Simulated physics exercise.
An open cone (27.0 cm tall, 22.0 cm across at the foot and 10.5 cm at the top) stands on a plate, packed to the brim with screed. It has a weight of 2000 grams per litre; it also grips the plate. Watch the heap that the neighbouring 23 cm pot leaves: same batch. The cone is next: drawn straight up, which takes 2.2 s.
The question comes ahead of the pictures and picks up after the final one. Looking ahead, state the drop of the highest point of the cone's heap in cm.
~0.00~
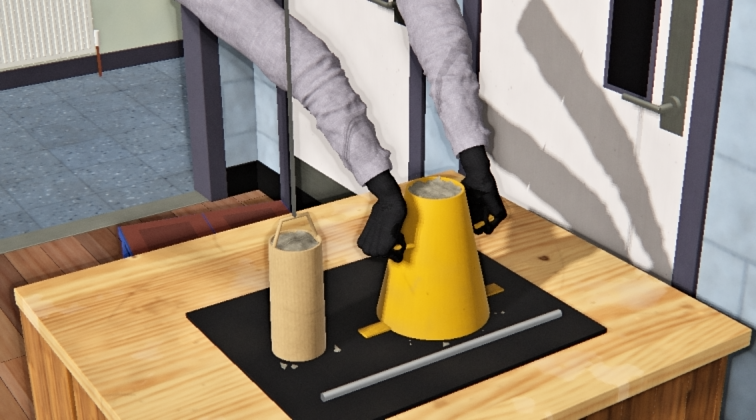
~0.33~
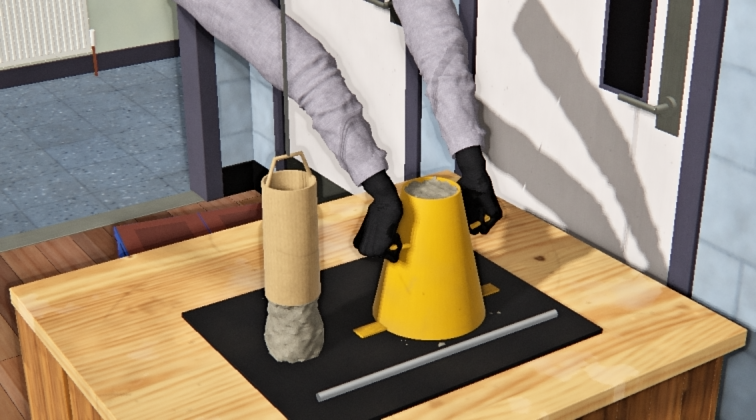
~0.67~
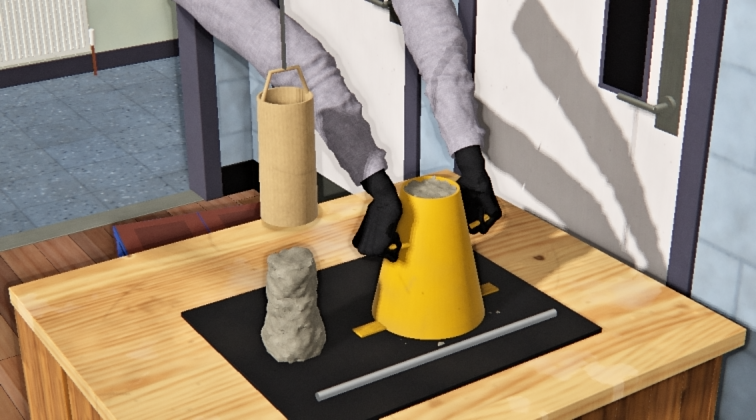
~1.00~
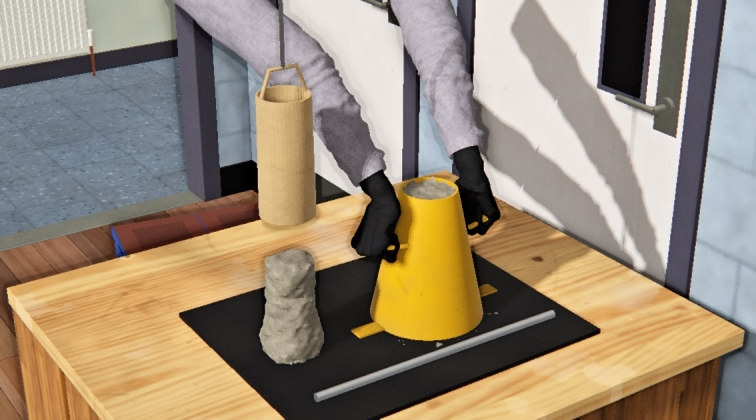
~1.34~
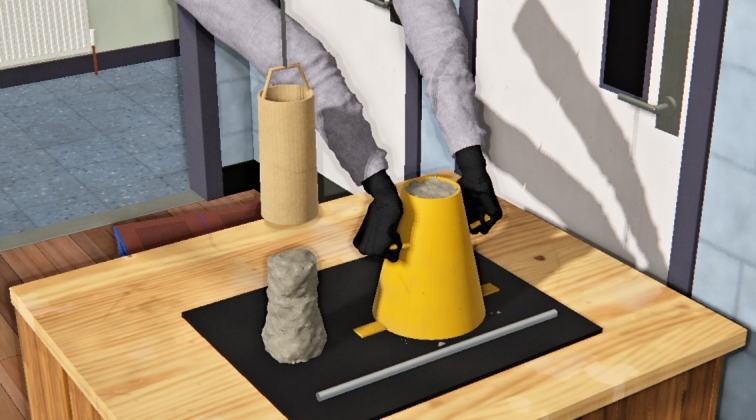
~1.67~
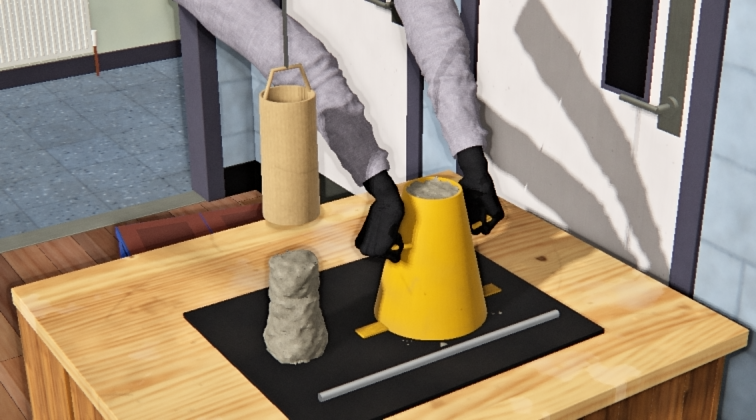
Estimate: Around 0 cm.
By 2.2 s, the cone is up 5.9 cm; the screed has come down 0.1 cm to 27 cm and is 22 cm wide.
By 2.8 s, the cone is up 17 cm; the screed has come down 0.1 cm to 27 cm and is 22 cm wide.
By 3.3 s, the cone is up 27 cm; the screed has come down 0.1 cm to 27 cm and is 22 cm wide.
By 4.0 s, the cone is clear; the screed has come down 0.1 cm to 27 cm and is 22 cm wide.
By 4.5 s, at rest, the cone is clear; the screed has come down 0.1 cm to 27 cm and is 22 cm wide.
